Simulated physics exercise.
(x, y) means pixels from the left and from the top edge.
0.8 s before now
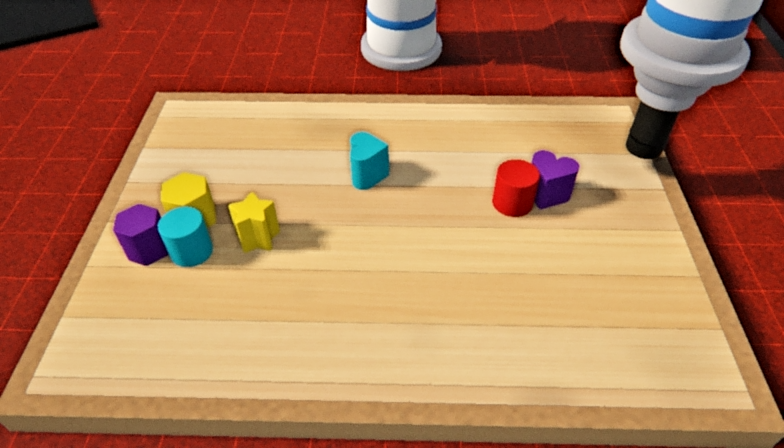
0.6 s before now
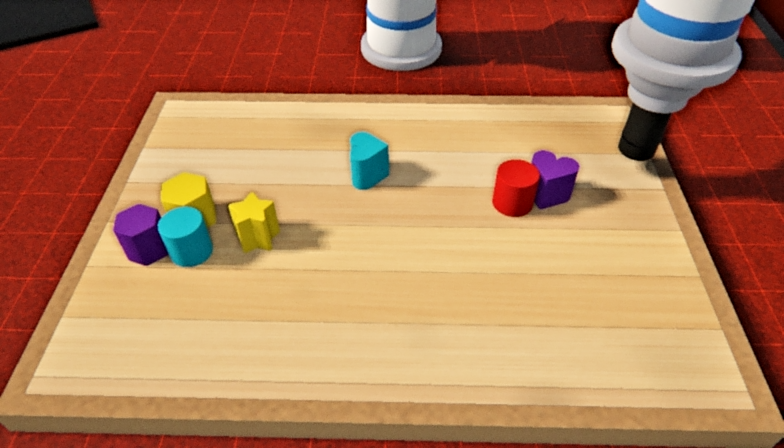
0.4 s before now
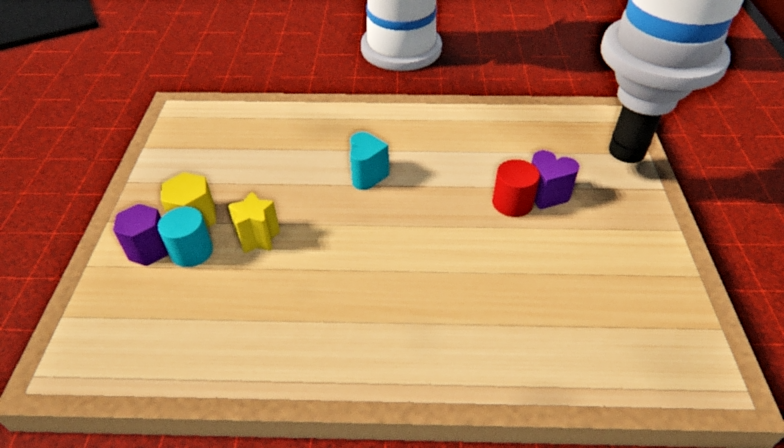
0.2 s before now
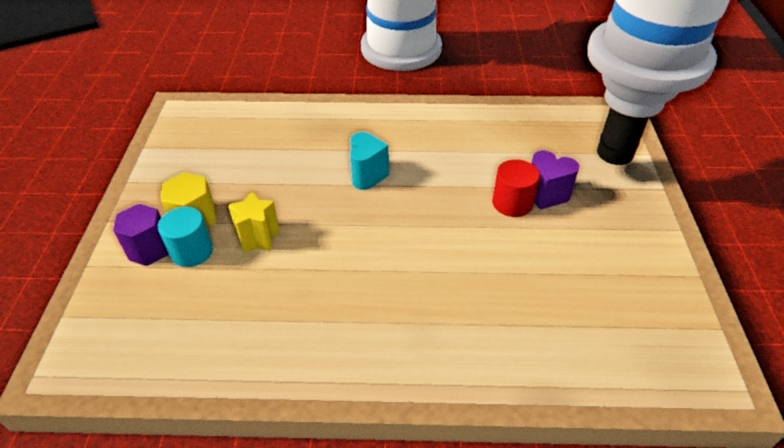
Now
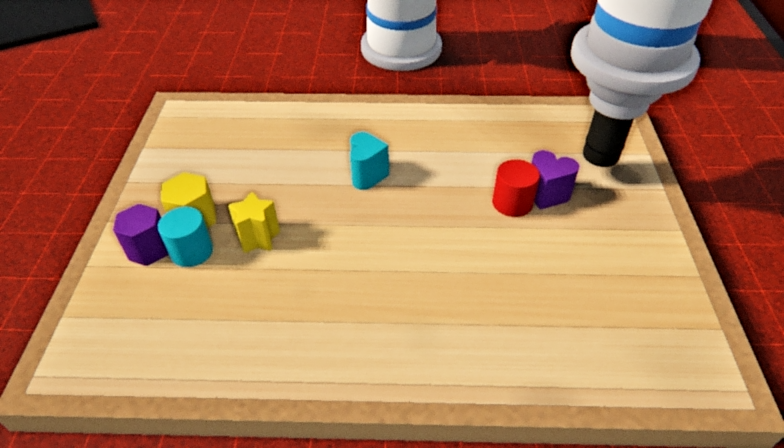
Robot arm with a black rod moving slightly left over a wooden board, the colourful blocks on it staying still.
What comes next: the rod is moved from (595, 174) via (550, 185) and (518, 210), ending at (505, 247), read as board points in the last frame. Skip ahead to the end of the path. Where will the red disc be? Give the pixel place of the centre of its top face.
About (471, 195).
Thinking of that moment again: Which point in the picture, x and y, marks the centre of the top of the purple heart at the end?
The point I'd pick in the picture is (507, 244).
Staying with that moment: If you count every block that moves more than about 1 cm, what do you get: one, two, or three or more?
That push would leave two blocks displaced by more than about 1 cm.
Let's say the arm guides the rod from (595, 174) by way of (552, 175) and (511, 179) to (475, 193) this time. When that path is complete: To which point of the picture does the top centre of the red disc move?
The centre of its top will be at (504, 186).
What follows on the original path. One third of the way, rod at (554, 167); red disc at (506, 177); purple heart at (545, 174).
Two thirds of the way, rod at (521, 192); red disc at (474, 192); purple heart at (521, 204), turned 15° anticlockwise.
At the end, rod at (508, 229); red disc at (471, 195); purple heart at (507, 244), turned 15° anticlockwise.
